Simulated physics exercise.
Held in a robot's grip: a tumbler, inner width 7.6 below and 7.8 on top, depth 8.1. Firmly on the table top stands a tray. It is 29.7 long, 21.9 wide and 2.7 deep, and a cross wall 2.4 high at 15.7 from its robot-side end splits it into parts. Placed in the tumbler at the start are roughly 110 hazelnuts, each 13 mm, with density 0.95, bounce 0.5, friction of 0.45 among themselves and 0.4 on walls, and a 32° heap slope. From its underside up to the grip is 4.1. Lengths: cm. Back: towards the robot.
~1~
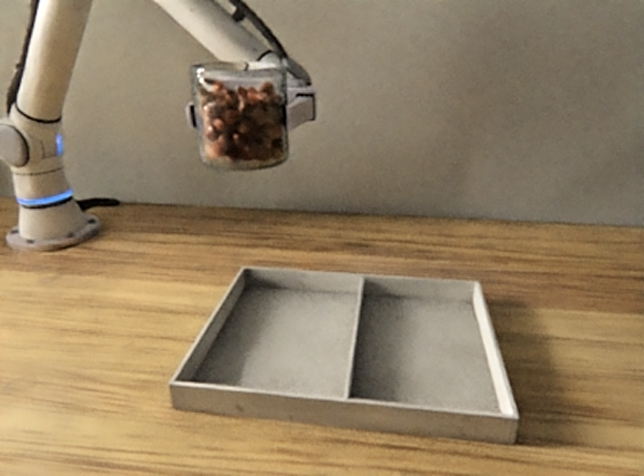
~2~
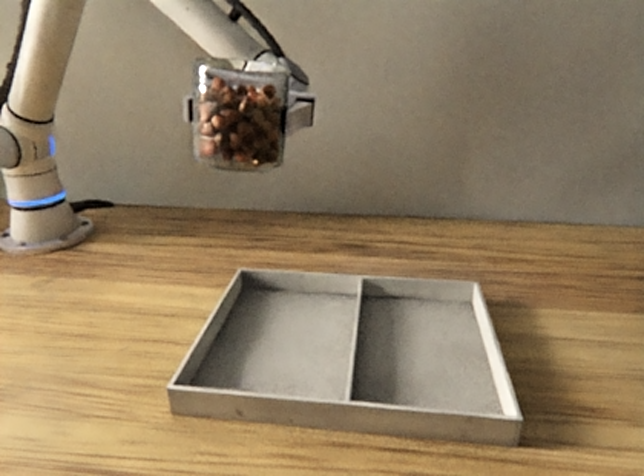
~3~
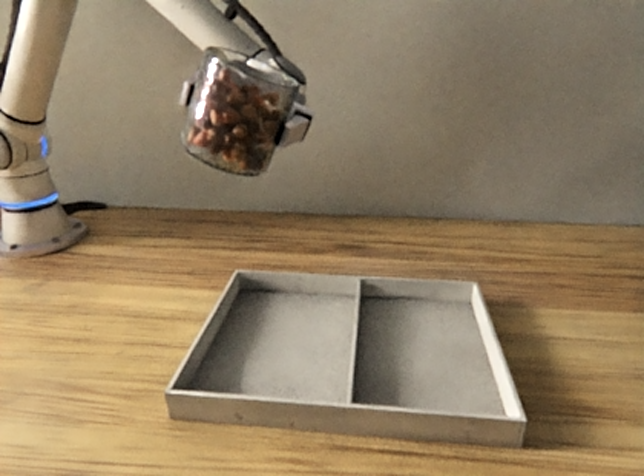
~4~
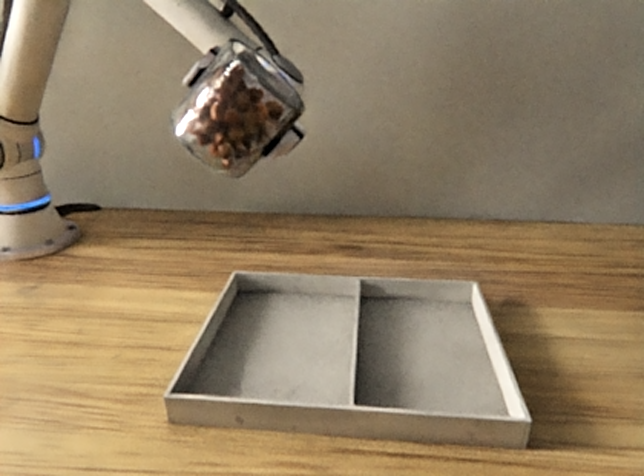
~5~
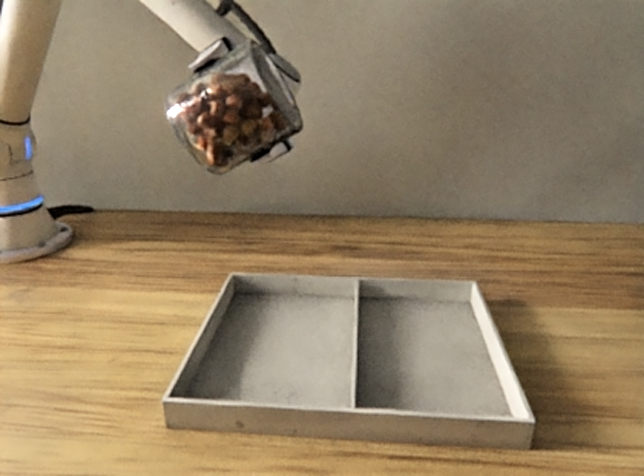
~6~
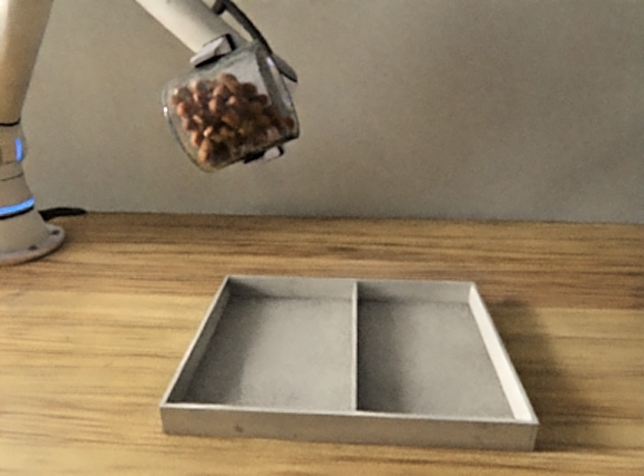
In the video, a robot arm holds a clear tumbler of hazelnuts above and behind a gray divided tray on a wooden table, and steadily tilts it to the left while the nuts shift inside.
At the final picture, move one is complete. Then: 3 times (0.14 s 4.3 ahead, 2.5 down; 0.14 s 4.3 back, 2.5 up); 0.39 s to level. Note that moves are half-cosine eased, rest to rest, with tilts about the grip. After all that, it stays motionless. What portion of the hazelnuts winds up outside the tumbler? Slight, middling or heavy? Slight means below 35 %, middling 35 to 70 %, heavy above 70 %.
Slight.
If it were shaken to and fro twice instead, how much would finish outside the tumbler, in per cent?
Approx. 20 per cent.
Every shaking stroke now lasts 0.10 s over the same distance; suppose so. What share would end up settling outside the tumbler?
In that case it would be near 40 percent.
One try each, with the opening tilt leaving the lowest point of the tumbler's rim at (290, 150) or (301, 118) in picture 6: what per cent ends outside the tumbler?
Close to 65 percent for the first and close to 5 percent for the second.
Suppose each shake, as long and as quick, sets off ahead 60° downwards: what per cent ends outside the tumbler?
Result: Approx. 0 %.
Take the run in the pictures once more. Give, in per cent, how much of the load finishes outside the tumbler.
20 per cent, more or less.
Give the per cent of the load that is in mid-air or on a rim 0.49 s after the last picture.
My guess is some 3 in a hundred.
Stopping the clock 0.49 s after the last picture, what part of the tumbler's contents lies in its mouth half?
Around 45 per cent of it.
Then, 0.49 s after the last picture, tilted 67° forward, highest piece 25 above the table; 99 in the tumbler, 8 in the robot-side part, 3 in the far-side part, 3 in flight or on a rim.
Then, 0.98 s after the last picture, tilted 47° forward, highest piece 26 above the table; 89 in the tumbler, 18 in the robot-side part, 4 in the far-side part, 2 in flight or on a rim.
Then, 1.43 s after the last picture, level, highest piece 27 above the table; 89 in the tumbler, 20 in the robot-side part, 4 in the far-side part.
Then, 2.48 s after the last picture, level, highest piece 27 above the table; 89 in the tumbler, 20 in the robot-side part, 4 in the far-side part.
Final count, 89 in the tumbler, 20 in the robot-side part, 4 in the far-side part. That is 21 % outside the tumbler.
